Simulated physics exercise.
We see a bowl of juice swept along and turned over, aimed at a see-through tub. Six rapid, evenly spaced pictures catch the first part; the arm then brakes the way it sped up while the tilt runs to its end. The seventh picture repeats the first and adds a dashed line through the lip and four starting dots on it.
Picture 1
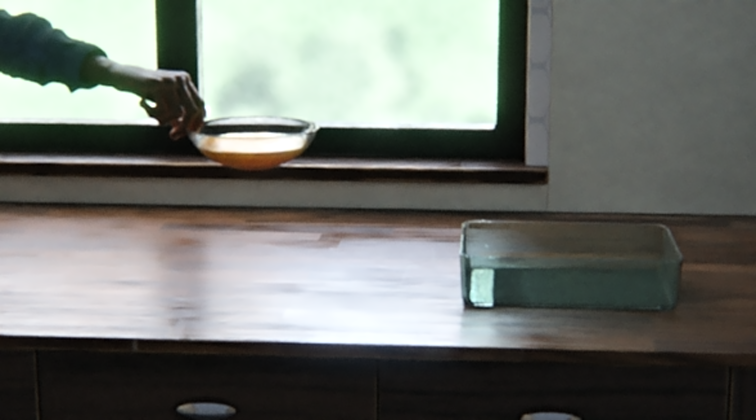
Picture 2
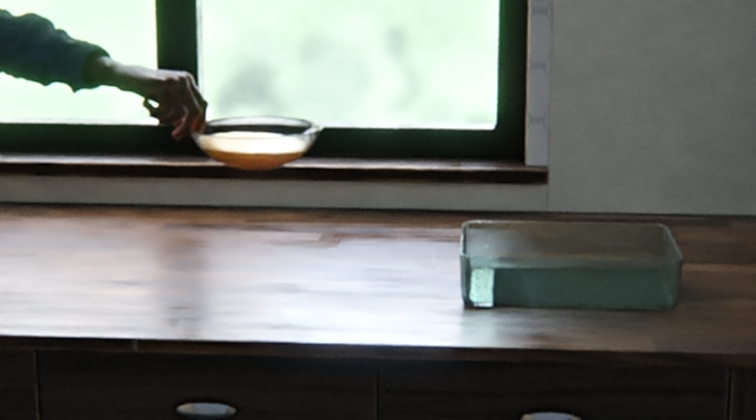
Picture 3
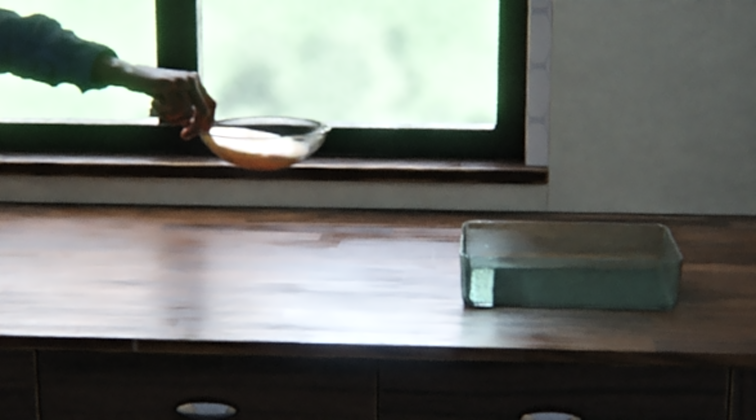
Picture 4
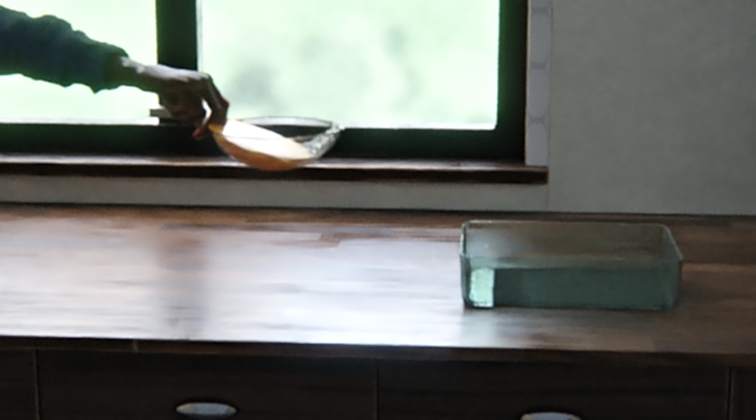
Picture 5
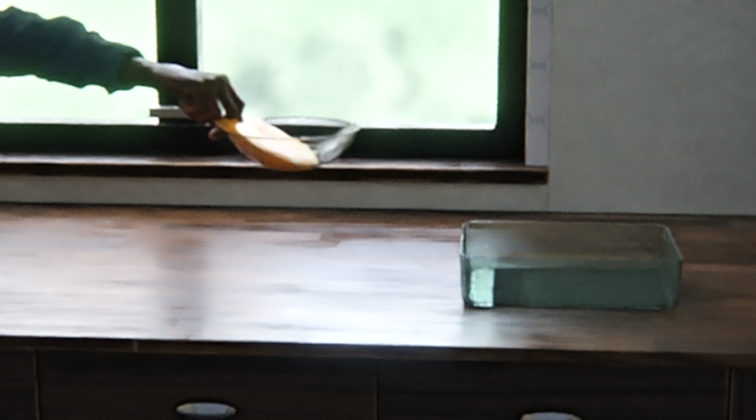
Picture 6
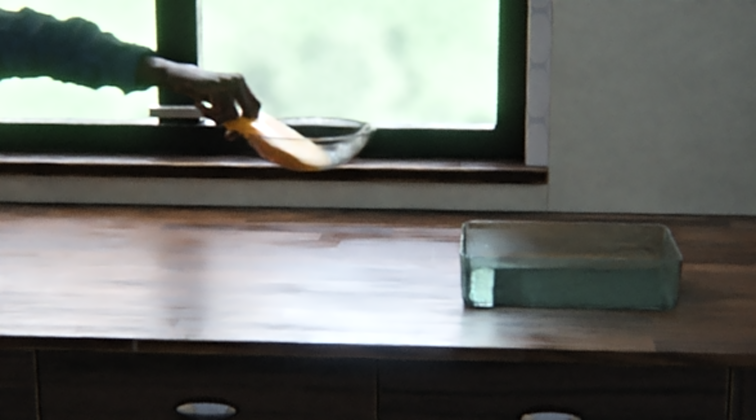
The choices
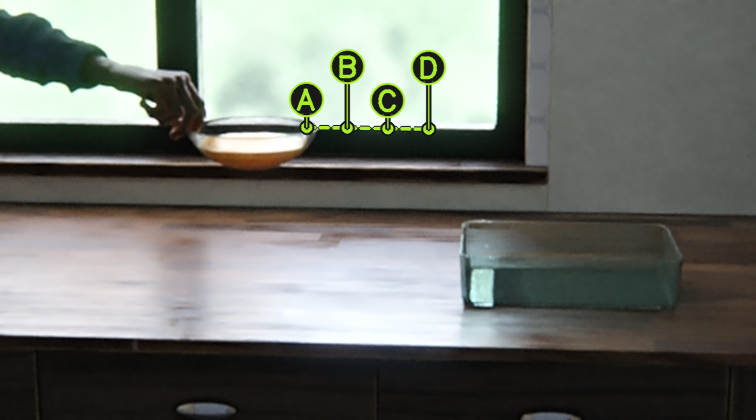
A hand held a clear glass bowl of orange juice by a window and moved it slightly to the right, the juice sloshing up toward the hand's side, while a see-through tub sat still on the wooden counter.
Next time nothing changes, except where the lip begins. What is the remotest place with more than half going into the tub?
Choose B.
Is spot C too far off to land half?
No, that is safe.
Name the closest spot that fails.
Spot A.
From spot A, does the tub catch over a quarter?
Yes, it does.
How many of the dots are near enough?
Three.
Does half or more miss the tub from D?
No, not at all.
In lime, A at (306, 127); B at (347, 128); C at (387, 128); D at (428, 129).
Choosing A, about 36 % lands in the tub, 59 % falls short and 5 % goes beside or beyond.
Choosing B, about 67 % lands in the tub, 27 % falls short and 6 % goes beside or beyond.
Choosing C, about 76 % lands in the tub, 16 % falls short and 8 % goes beside or beyond.
Choosing D, about 77 % lands in the tub, 17 % falls short and 6 % goes beside or beyond.
